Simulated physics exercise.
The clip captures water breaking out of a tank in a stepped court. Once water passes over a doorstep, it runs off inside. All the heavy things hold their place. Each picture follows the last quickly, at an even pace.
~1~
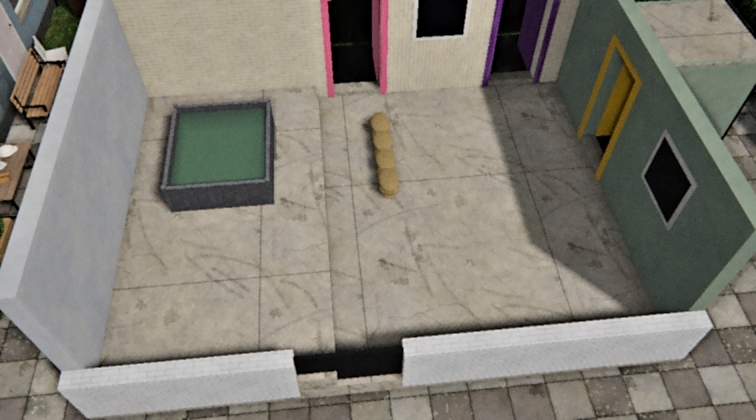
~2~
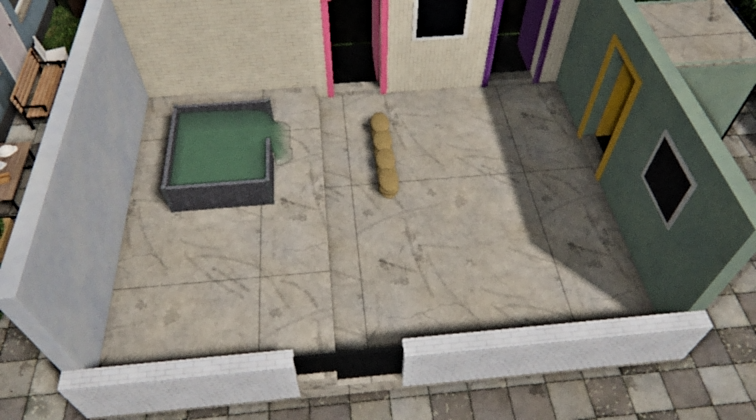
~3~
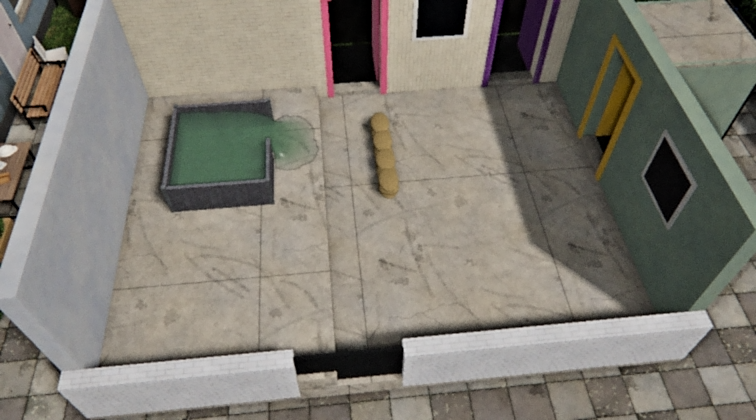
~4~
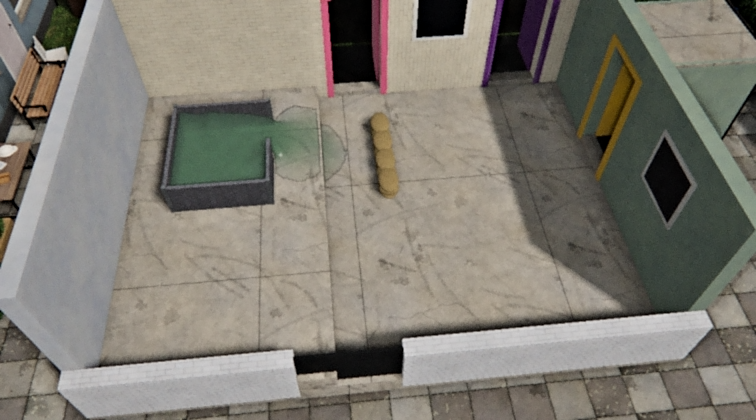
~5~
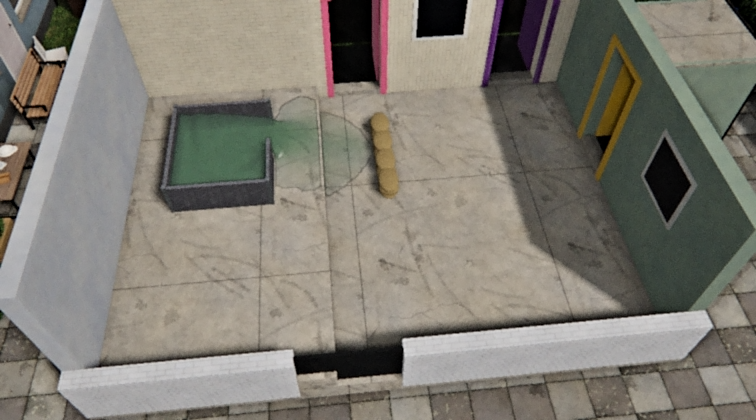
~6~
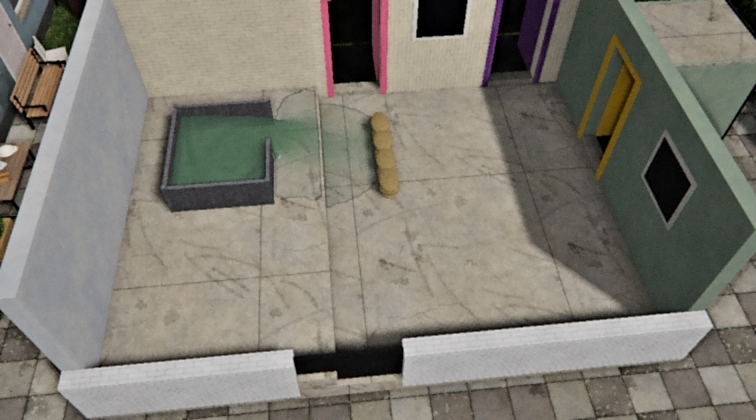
At the start, a dark-walled tank of green water sits still in a walled court, left of a row of four round tan objects. Water then breaks out through the tank's right side and fans across the paving in a thin, pale green sheet, spreading rightward until it reaches the row.
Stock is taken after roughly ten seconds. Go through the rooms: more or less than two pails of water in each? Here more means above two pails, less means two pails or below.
Yellow door: Less; purple door: Less; pink door: More.
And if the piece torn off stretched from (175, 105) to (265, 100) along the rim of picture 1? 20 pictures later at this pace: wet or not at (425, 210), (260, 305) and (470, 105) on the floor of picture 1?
Listed order gives left alone; left alone; sopping.
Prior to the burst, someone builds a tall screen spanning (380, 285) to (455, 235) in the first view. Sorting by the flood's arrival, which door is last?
I'd say the yellow-painted one is last.
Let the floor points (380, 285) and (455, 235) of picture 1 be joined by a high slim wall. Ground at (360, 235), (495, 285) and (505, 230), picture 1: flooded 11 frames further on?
Submerged, untouched, untouched.
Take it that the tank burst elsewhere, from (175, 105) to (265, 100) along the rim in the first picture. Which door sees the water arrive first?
The pink-painted one.
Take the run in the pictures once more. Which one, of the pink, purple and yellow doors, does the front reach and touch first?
First comes the door marked pink.
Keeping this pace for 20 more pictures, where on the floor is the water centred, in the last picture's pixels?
Roughly (325, 169).
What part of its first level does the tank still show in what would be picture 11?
Roughly 68 percent.
A moment on, water covers 10 % of the floor; the yellow door not reached, the purple door not reached, the pink door wet at the sill, nothing in.
Next, water covers 20 % of the floor; the yellow door not reached, the purple door not reached, the pink door under two buckets in.
Then, water covers 35 % of the floor; the yellow door not reached, the purple door wet at the sill, nothing in, the pink door over two buckets in.
Later, water covers 45 % of the floor; the yellow door wet at the sill, nothing in, the purple door wet at the sill, nothing in, the pink door over two buckets in.
In the end, water covers 60 % of the floor; the yellow door wet at the sill, nothing in, the purple door wet at the sill, nothing in, the pink door over two buckets in.
